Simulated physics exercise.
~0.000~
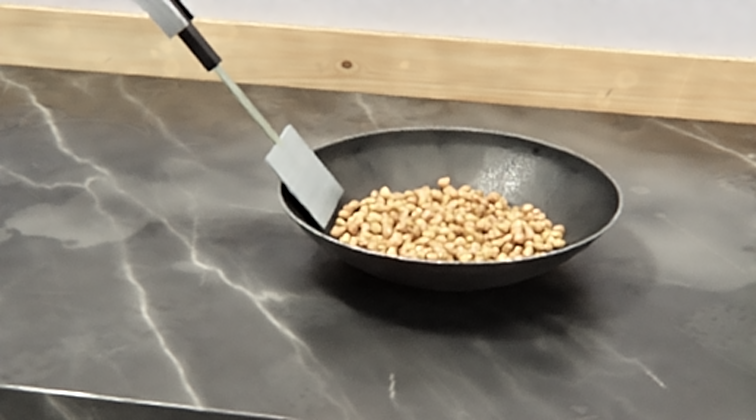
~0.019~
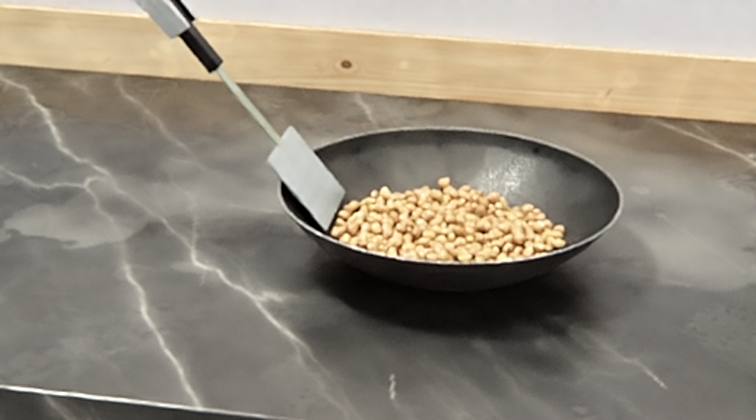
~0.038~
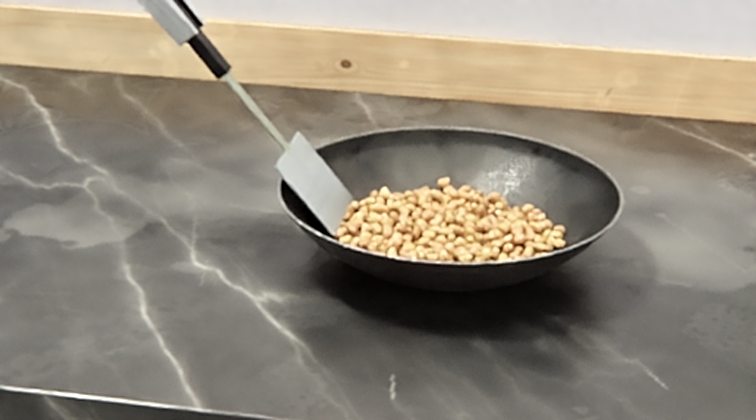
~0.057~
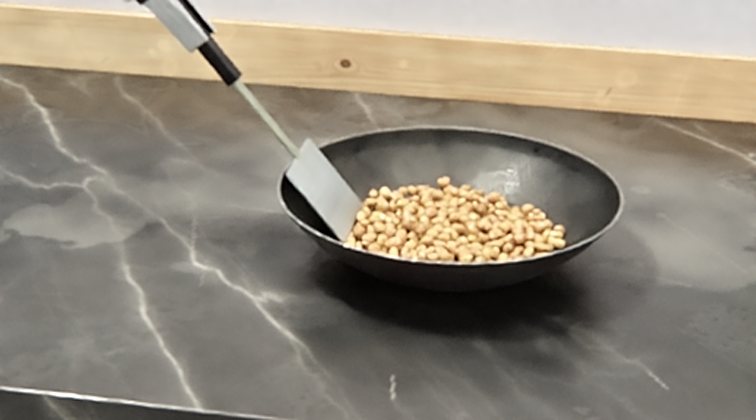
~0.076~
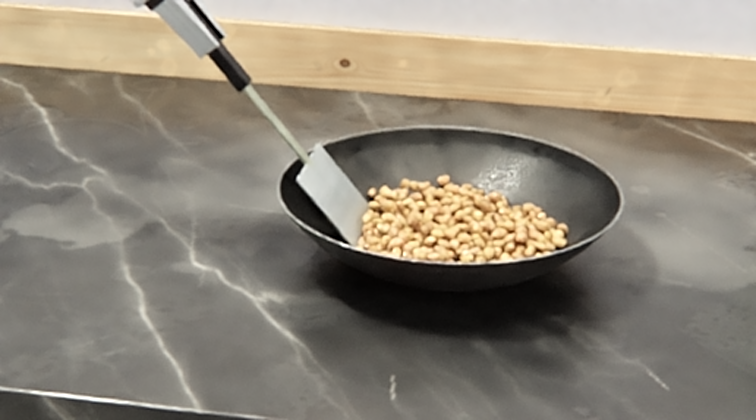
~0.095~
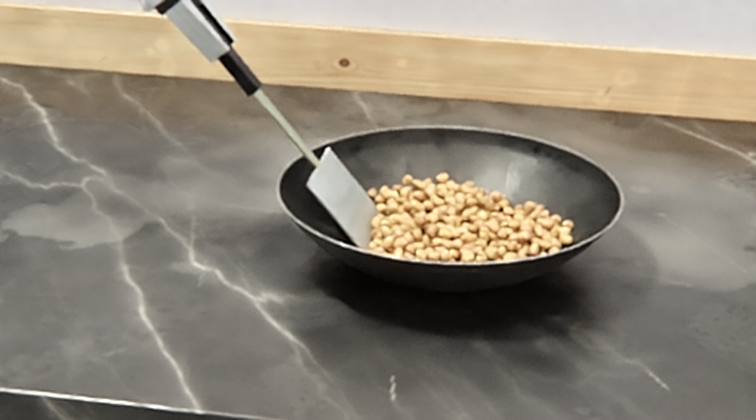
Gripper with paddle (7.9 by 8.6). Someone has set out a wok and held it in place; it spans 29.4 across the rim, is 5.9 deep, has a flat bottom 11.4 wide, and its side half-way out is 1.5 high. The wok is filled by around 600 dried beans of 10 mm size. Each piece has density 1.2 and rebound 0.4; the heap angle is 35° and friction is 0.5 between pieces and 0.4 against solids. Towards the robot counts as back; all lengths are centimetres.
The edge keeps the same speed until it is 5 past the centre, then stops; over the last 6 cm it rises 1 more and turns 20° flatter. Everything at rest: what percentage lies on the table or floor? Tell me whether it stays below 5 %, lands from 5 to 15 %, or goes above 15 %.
It stays below 5 %.
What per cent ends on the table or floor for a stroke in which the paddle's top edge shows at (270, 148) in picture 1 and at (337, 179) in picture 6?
My guess would be close to 0 per cent.
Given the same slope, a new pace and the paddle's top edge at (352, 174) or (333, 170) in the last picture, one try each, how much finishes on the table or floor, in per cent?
Near 0 per cent in the first try and near 0 per cent in the second.
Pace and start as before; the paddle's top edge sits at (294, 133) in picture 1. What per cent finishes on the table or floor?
Roughly 0 percent ends on the table or floor.
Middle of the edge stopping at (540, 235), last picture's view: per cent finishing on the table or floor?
About 5 per cent.
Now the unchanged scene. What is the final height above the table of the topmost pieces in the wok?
Peak at rest, approximately 6.5 centimetres.
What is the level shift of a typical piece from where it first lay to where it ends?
Distance: Around 6 cm.
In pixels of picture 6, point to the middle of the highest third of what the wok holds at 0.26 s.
It is centred at roughly (550, 222).
By 0.18 s, sloping 50°, highest piece 4 above the table; 599 in the wok.
By 0.26 s, sloping 40°, highest piece 6 above the table; 599 in the wok.
By 0.51 s, sloping 30°, highest piece 6 above the table; 597 in the wok, 2 on the table or floor.
By 1.56 s, sloping 30°, highest piece 6 above the table; 597 in the wok, 2 on the table or floor.
Final count, 597 in the wok, 2 on the table or floor. That is 0 % on the table or floor.
